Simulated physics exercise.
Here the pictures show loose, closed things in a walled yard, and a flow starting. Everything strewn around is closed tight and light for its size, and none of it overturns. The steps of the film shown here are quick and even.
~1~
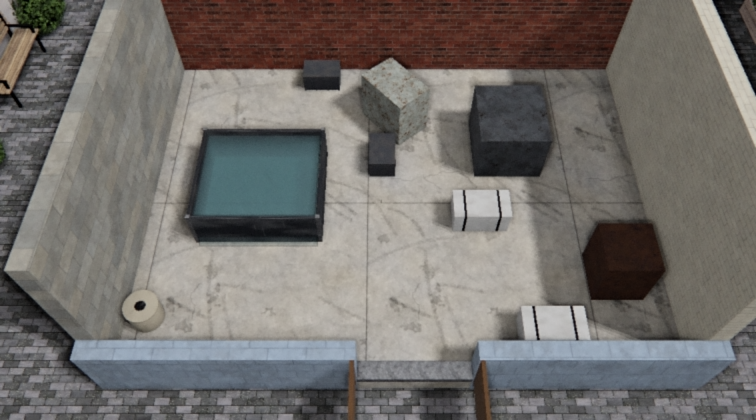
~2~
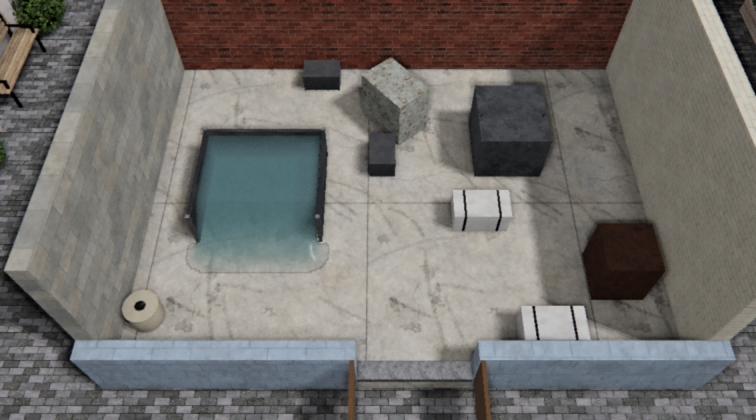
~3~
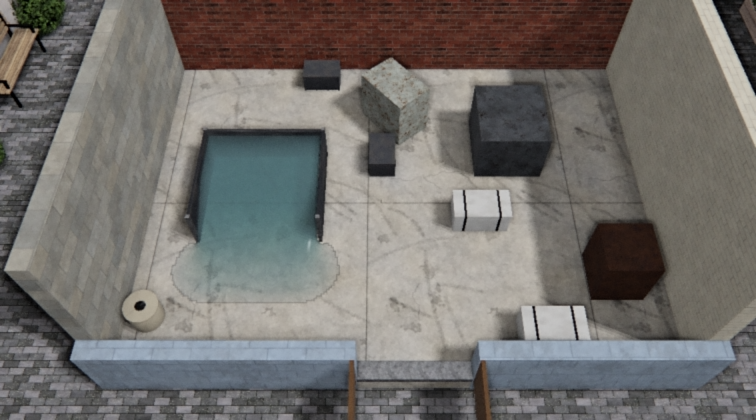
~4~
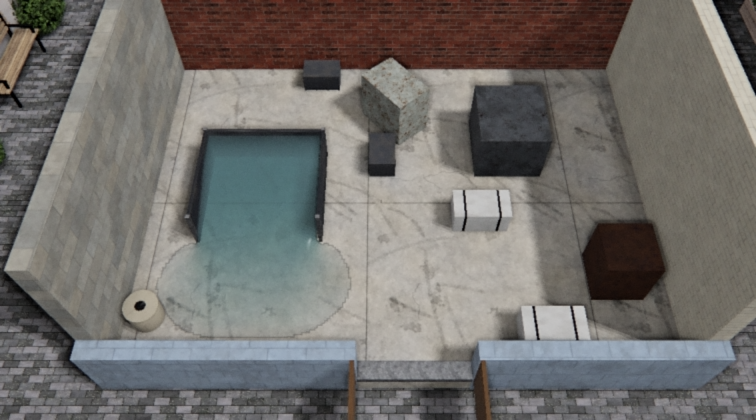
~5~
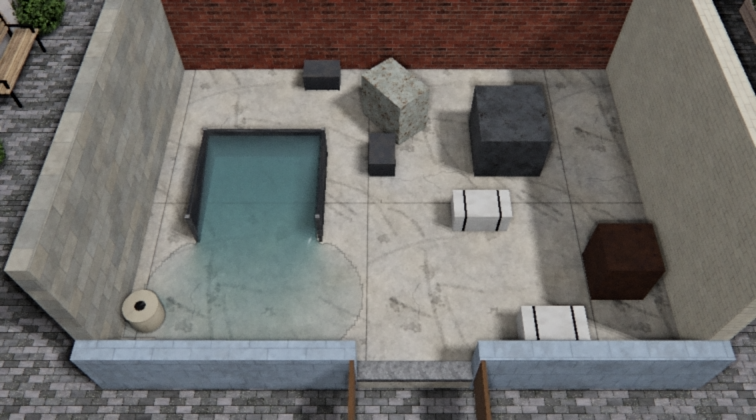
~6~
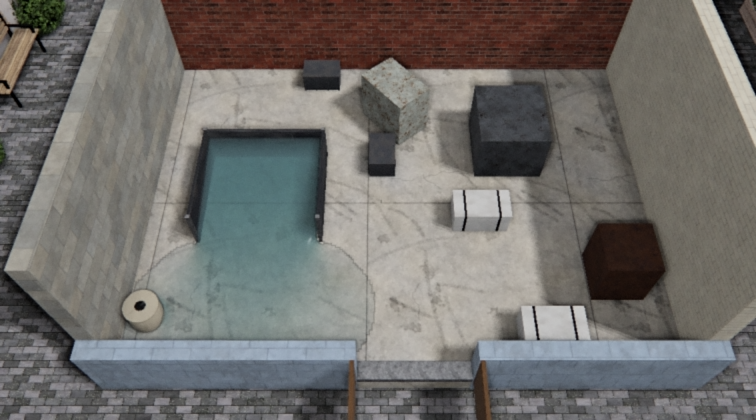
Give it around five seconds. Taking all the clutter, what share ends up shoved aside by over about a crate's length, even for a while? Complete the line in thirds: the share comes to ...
The share comes to less than a third.
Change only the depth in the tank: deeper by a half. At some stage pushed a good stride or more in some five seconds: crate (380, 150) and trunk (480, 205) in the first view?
Taking them in order, didn't get there and then didn't get there.
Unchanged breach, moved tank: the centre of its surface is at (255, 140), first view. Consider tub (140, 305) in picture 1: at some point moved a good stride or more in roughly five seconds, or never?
My call: It covered the distance.
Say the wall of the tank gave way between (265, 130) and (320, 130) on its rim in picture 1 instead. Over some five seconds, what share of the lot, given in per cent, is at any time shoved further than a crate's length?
About 20 %.
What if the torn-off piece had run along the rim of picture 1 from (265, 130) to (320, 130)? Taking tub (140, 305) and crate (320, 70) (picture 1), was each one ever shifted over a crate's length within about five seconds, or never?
Taking them in turn: Distance not reached and distance reached.
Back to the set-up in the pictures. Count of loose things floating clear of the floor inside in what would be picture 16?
Total: 1.
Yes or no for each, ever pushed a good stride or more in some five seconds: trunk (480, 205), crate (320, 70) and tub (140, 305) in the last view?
Working through them in turn, I get never that far off, never that far off, then shoved clear.
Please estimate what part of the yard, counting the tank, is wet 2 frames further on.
20 %, give or take.
A moment on, 0 of 5 are well off their spots; 0 afloat.
Next, 0 of 5 are well off their spots; 1 afloat.
Later, 1 of 5 are well off their spots; 1 afloat.
In the end, 1 of 5 are well off their spots, and 1 have been at some point; 1 afloat.
